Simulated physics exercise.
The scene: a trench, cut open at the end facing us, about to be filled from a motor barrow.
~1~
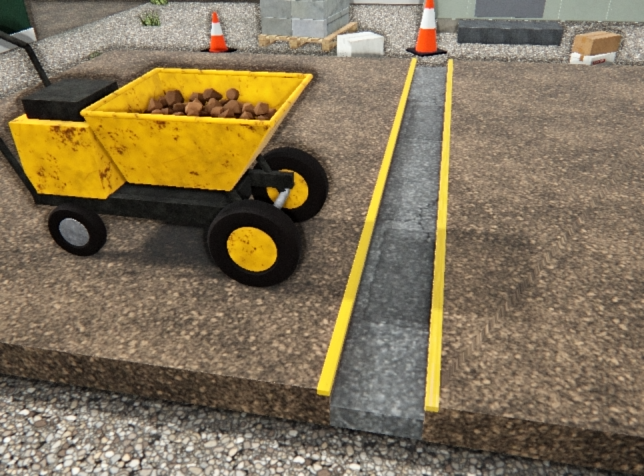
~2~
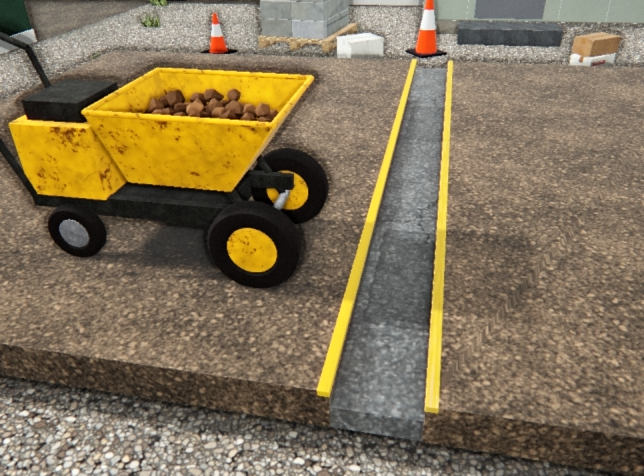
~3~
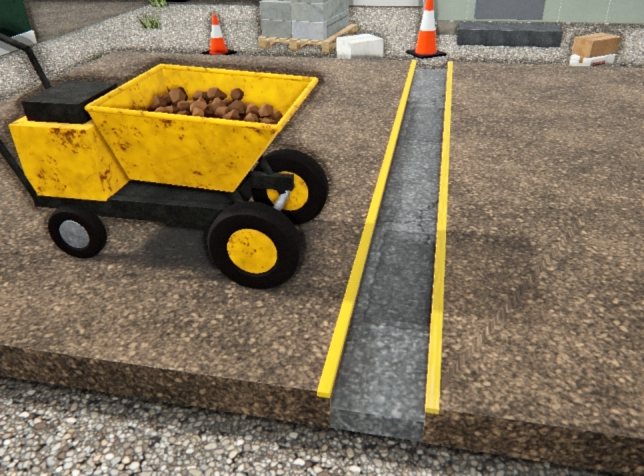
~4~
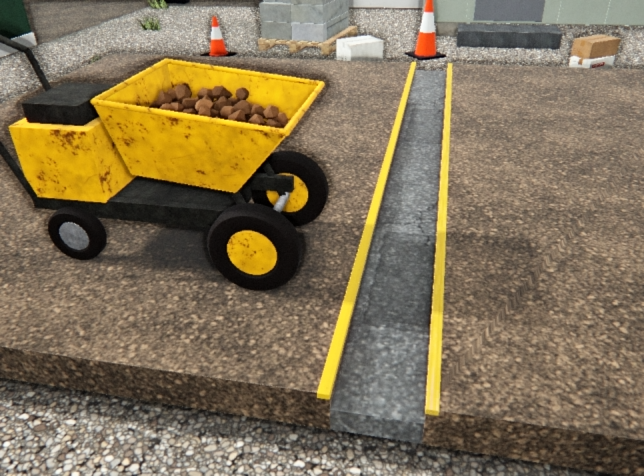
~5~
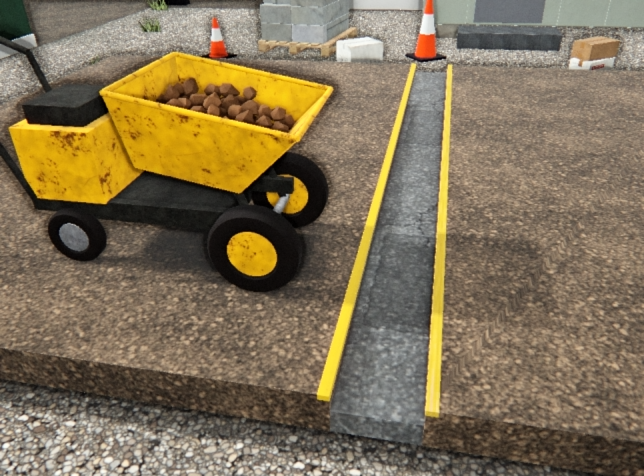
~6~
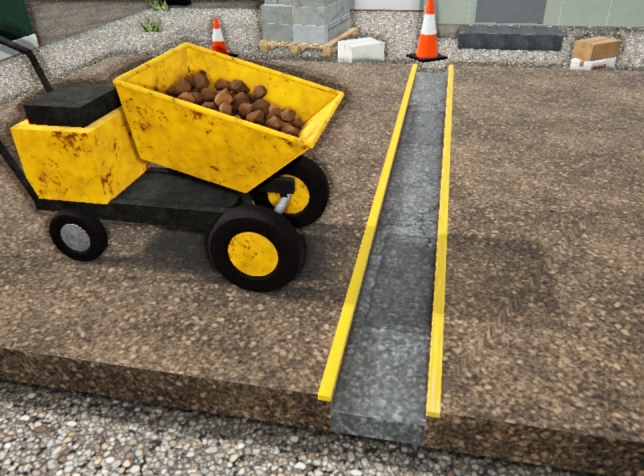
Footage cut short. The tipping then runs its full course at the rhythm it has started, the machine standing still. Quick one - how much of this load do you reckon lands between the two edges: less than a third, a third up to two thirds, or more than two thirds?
Trench receives a third to two thirds.
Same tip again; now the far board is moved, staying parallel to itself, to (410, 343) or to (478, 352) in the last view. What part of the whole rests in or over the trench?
In order, some 30 and some 90 percent.
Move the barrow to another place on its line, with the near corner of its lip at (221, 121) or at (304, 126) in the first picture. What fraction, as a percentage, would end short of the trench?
I'd put it at around 10 percent the first time and 0 percent the second.
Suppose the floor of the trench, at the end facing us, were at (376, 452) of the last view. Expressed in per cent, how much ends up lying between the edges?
The share would be around 60 per cent.
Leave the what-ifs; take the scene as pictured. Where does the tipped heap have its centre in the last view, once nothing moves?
(431, 262).
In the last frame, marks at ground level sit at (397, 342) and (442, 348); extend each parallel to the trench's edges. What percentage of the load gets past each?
About 70 and 40 %.
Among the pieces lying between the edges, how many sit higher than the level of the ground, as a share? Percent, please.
I'd put it near 45 per cent.
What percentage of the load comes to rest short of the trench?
Around 0 %.
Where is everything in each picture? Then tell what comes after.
The first picture shows lip of the skip at (271, 124), level; top of the load at (194, 111), clay clods; first edge of the trench at (340, 329); far edge at (436, 341), the trench over half as wide as the skip, and shallow for its width.
The second picture shows lip of the skip at (273, 126), level; top of the load at (195, 111).
The third picture shows lip of the skip at (278, 128), tipped barely; top of the load at (198, 110).
The fourth picture shows lip of the skip at (286, 133), tipped a little; top of the load at (192, 119).
The fifth picture shows lip of the skip at (297, 139), tipped a little; top of the load at (183, 108).
The sixth picture shows lip of the skip at (311, 145), tipped clearly; top of the load at (193, 102); first edge of the trench at (341, 334); far edge at (437, 347).
Soon after the last picture, skip tipped steeply; all in the skip.
A little later, skip tipped right over; most in the skip; a small part in or heaped over the trench; a small part beyond it; a stray few falling.
Later still, skip tipped right over; a small part in the skip; about half in or heaped over the trench; about half beyond it.
By the end, skip tipped right over; about half in or heaped over the trench; about half beyond it.
